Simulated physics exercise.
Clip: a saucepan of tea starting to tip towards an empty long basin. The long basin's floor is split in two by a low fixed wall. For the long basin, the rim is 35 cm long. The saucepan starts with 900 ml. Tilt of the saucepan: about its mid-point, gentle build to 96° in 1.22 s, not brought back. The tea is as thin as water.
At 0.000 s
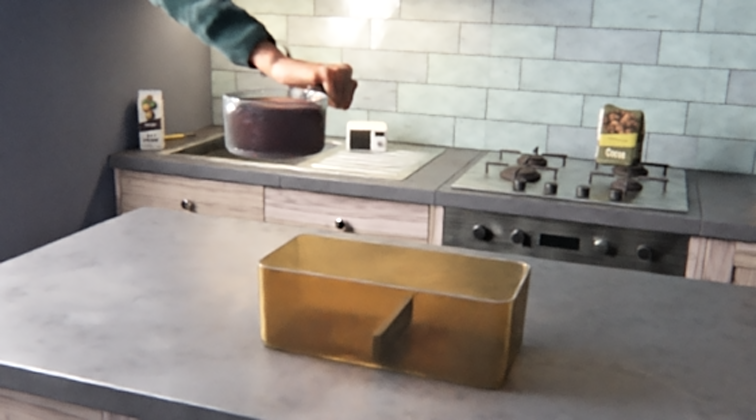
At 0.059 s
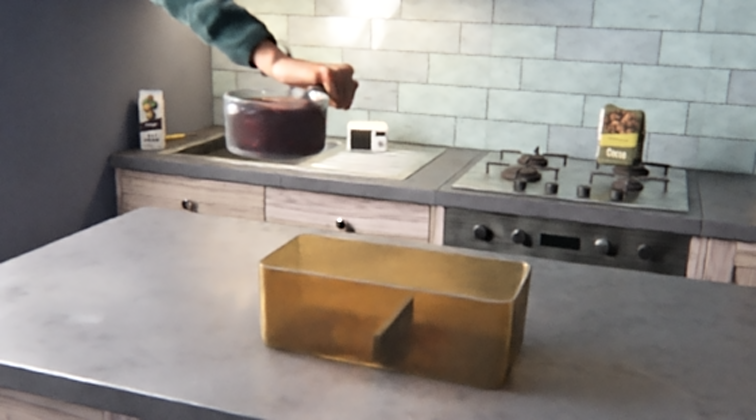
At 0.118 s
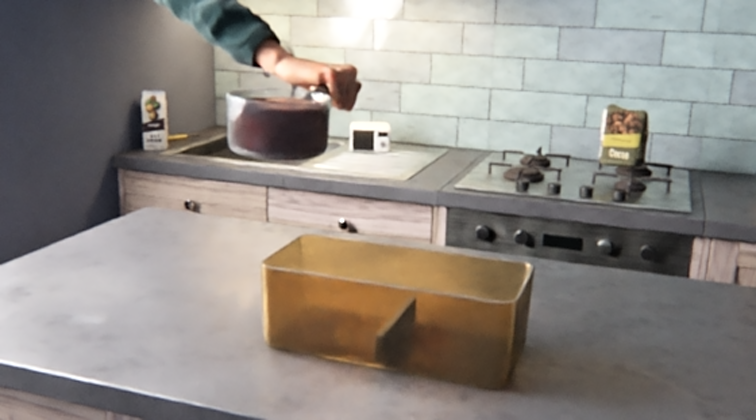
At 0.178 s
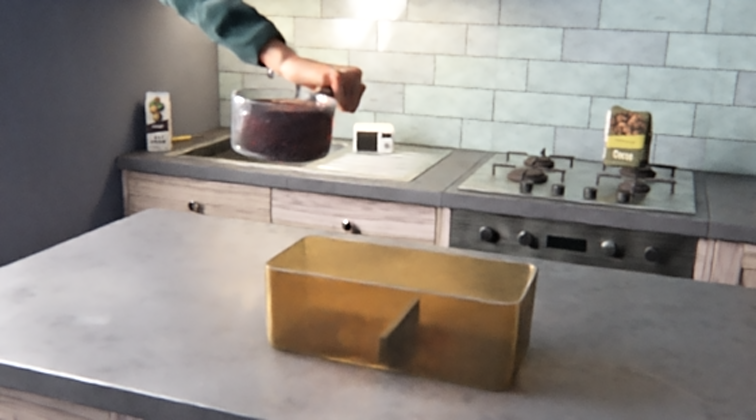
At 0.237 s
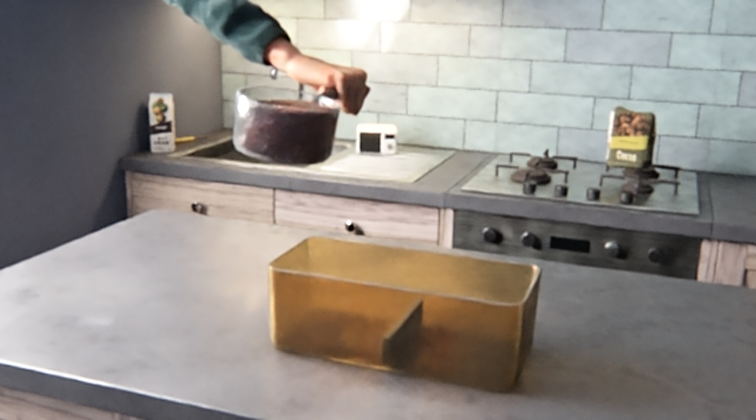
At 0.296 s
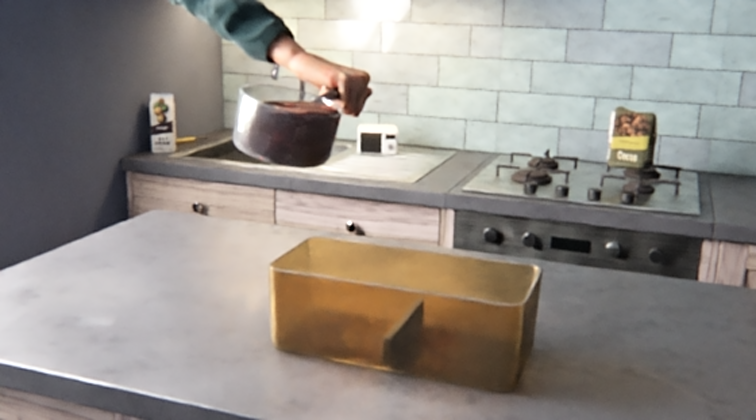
A saucepan of dark tea, held by a hand above the counter, tilts slightly to the right.
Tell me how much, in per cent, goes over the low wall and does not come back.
I would say about 20 per cent.
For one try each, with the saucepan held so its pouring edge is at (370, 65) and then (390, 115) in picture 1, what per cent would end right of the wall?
Near 85 in a hundred on the first go and near 95 in a hundred on the second.
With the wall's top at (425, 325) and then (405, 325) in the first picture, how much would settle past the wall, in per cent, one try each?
15 in a hundred, followed by 10 in a hundred.
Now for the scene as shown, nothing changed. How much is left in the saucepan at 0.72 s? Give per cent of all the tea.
About 58 per cent.
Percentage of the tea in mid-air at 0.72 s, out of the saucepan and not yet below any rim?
About 30 per cent.
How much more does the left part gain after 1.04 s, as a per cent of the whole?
That is roughly 26 in a hundred of the whole.
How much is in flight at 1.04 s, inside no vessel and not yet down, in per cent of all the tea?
14 per cent, roughly.
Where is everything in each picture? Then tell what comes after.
It leans 0°; its right rim is at (322, 101); the tea meets the walls at (235, 100) and (323, 108); the long basin's rim runs from (279, 249) to (522, 284); the wall's top is at (394, 315), in the first frame.
It leans 1°; its right rim is at (323, 101); the tea meets the walls at (235, 101) and (324, 108), in the second frame.
It leans 2°; its right rim is at (326, 103); the tea meets the walls at (238, 100) and (326, 109), in the third frame.
It leans 5°; its right rim is at (331, 107); the tea meets the walls at (243, 102) and (330, 110), in the fourth frame.
It leans 9°; its right rim is at (335, 112); the tea meets the walls at (247, 104) and (335, 113), in the fifth frame.
It leans 13°; its right rim is at (337, 117); the tea meets the walls at (248, 104) and (338, 113), in the sixth frame.
By 0.72 s the tilt is 62° and 59 per cent is still to pour, 11 is left of the wall and 0 right of it.
By 1.04 s the tilt is 91° and 15 per cent is still to pour, 52 is left of the wall and 19 right of it.
By 1.36 s the tilt is 96° and 2 per cent is still to pour, 74 is left of the wall and 20 right of it.
By 1.72 s the tilt is 96° and 0 per cent is still to pour, 78 is left of the wall and 20 right of it.
At rest 79 per cent lies left of the wall, 20 right of it and 1 outside.
